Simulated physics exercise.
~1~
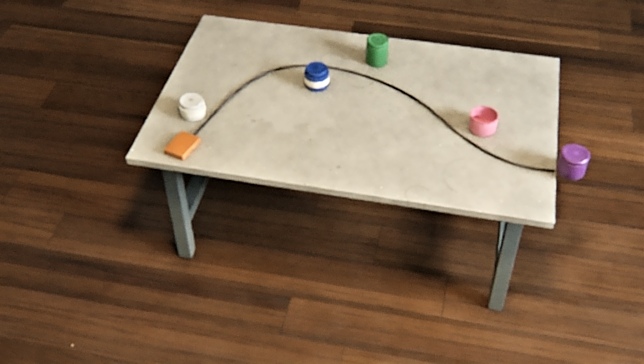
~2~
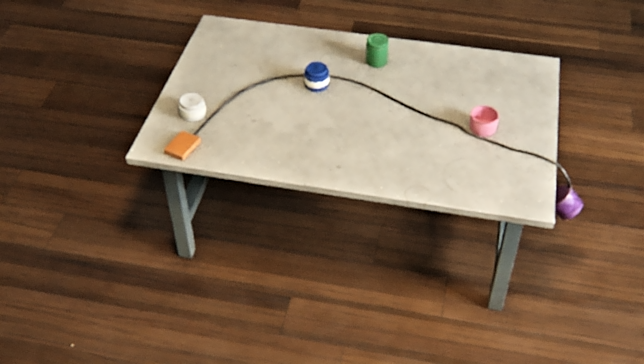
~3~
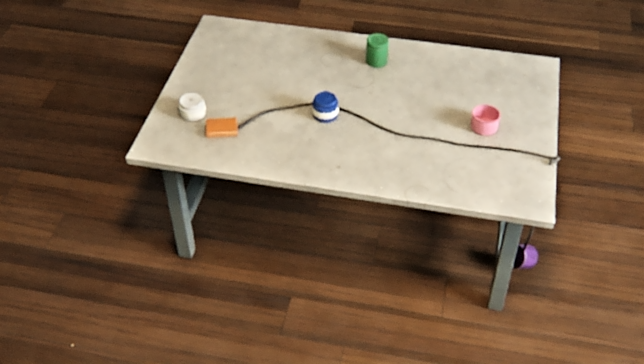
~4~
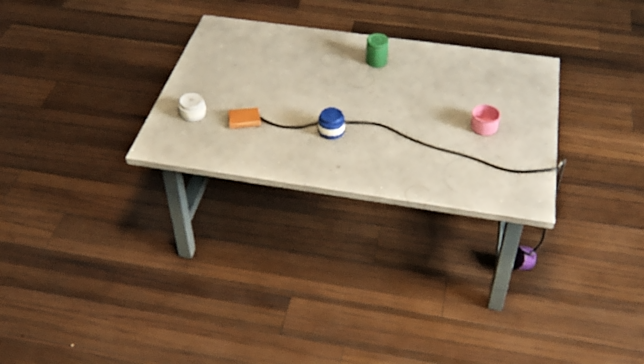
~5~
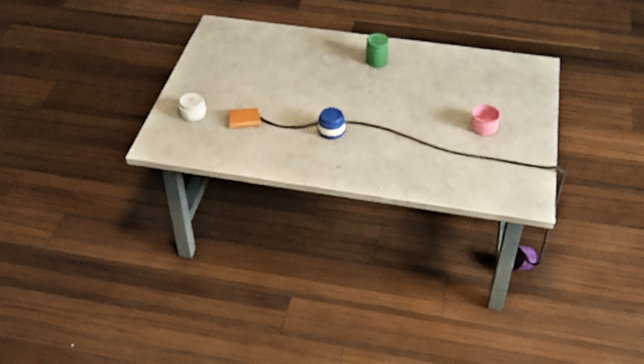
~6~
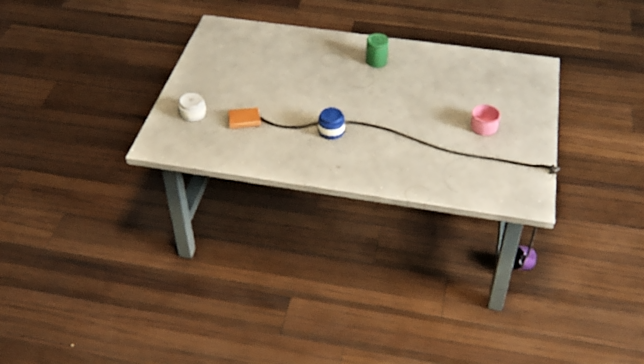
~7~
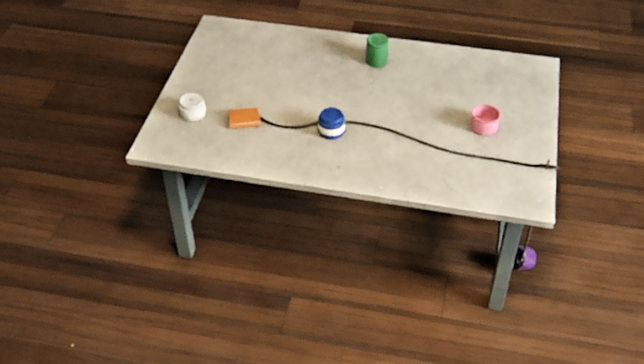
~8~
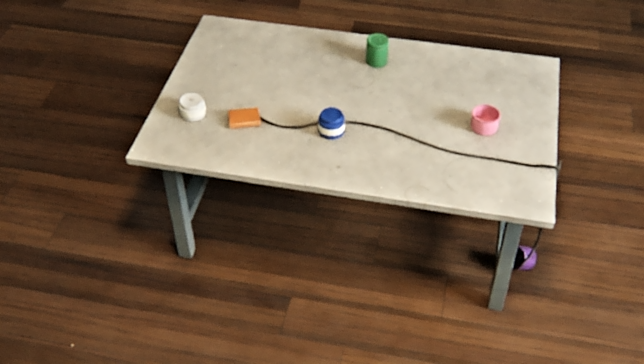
On a pale table, a purple container dropping off the right edge, its cable dragging an orange block and blue jar before all settle.
